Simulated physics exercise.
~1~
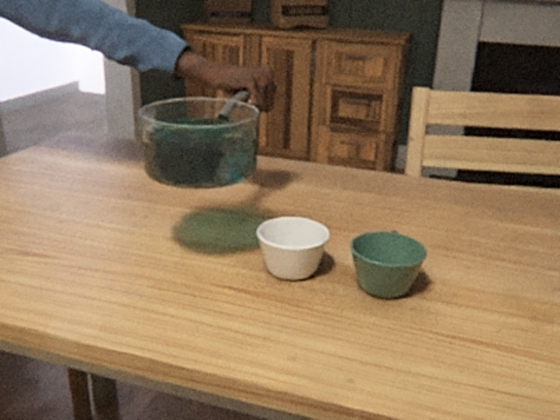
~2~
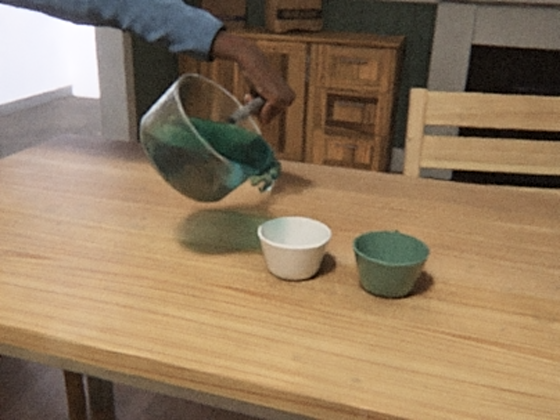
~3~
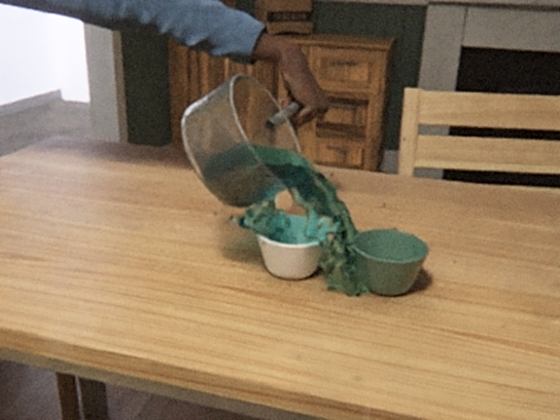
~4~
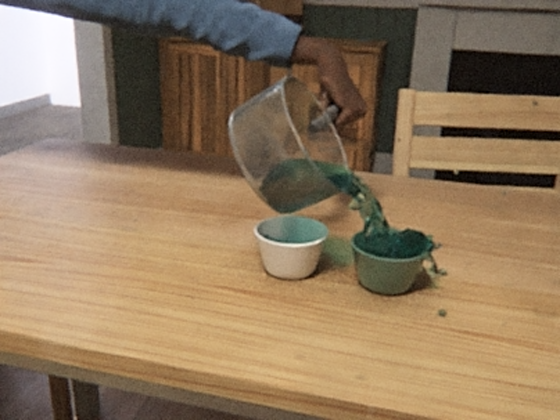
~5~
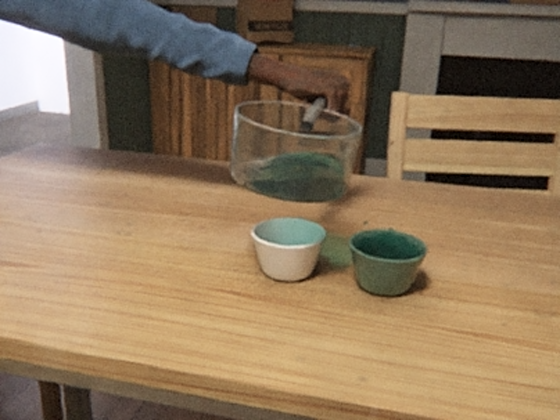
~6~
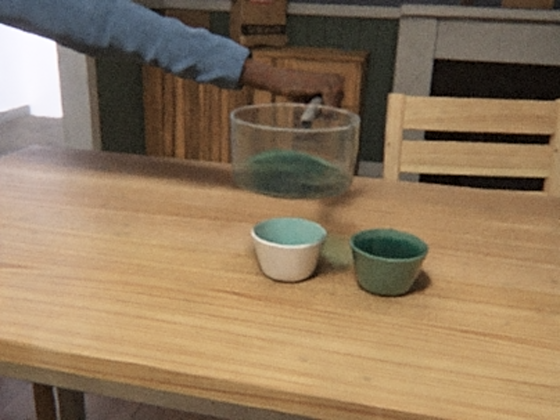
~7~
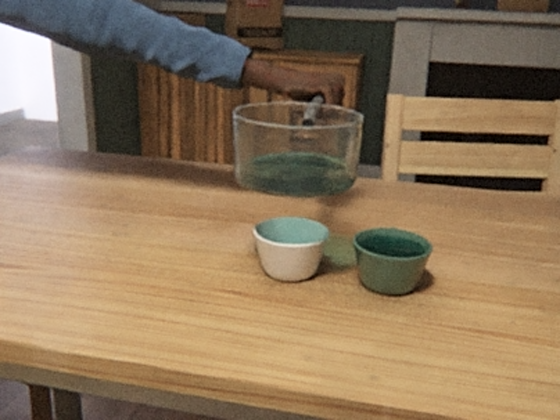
At a wooden table, a hand tilts a clear pot rightwards over two cups, pouring green liquid into both, then levels it.
